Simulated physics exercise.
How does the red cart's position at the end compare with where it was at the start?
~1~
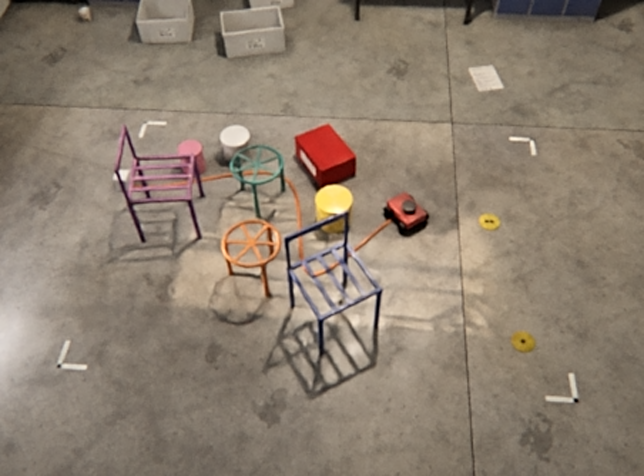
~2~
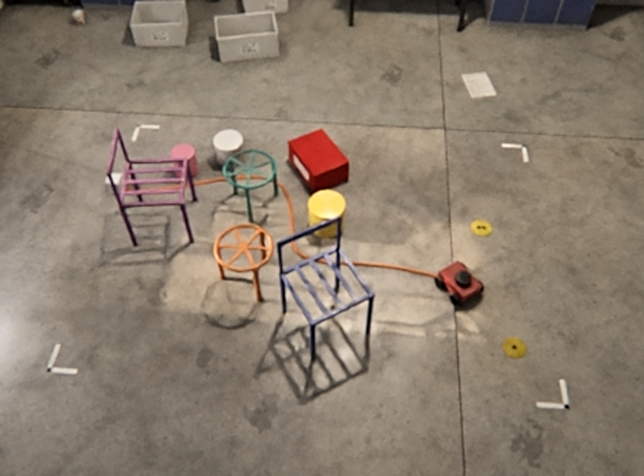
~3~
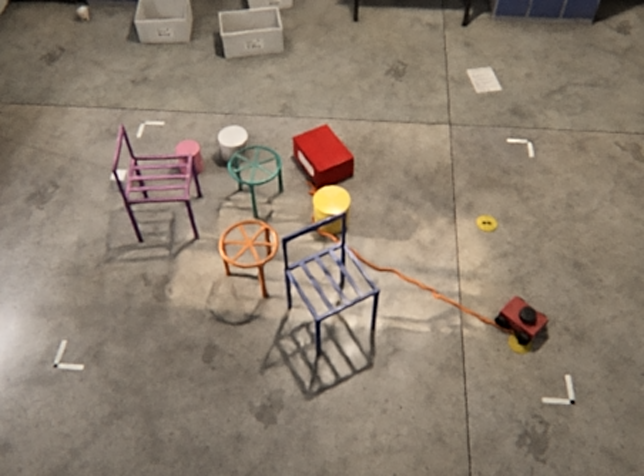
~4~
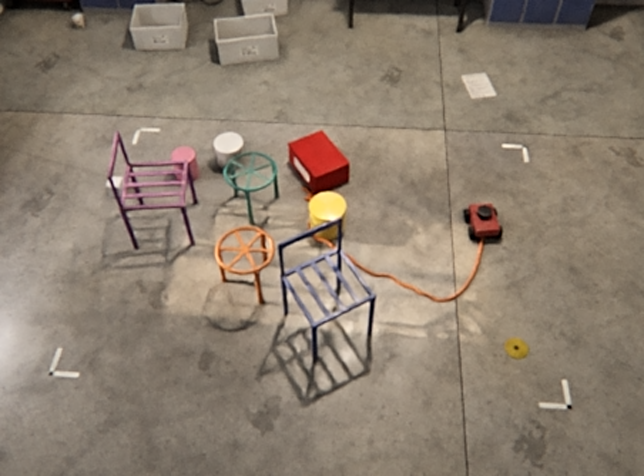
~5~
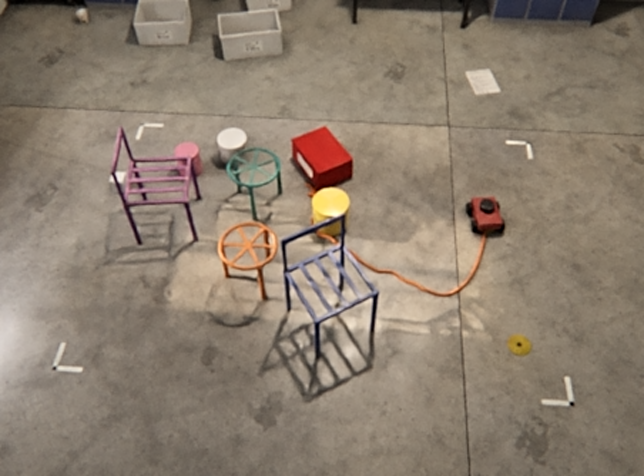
At the start the cart is just to the right of the yellow tub. At the end it is clearly farther right, at the upper yellow mark beyond the long line in the floor.
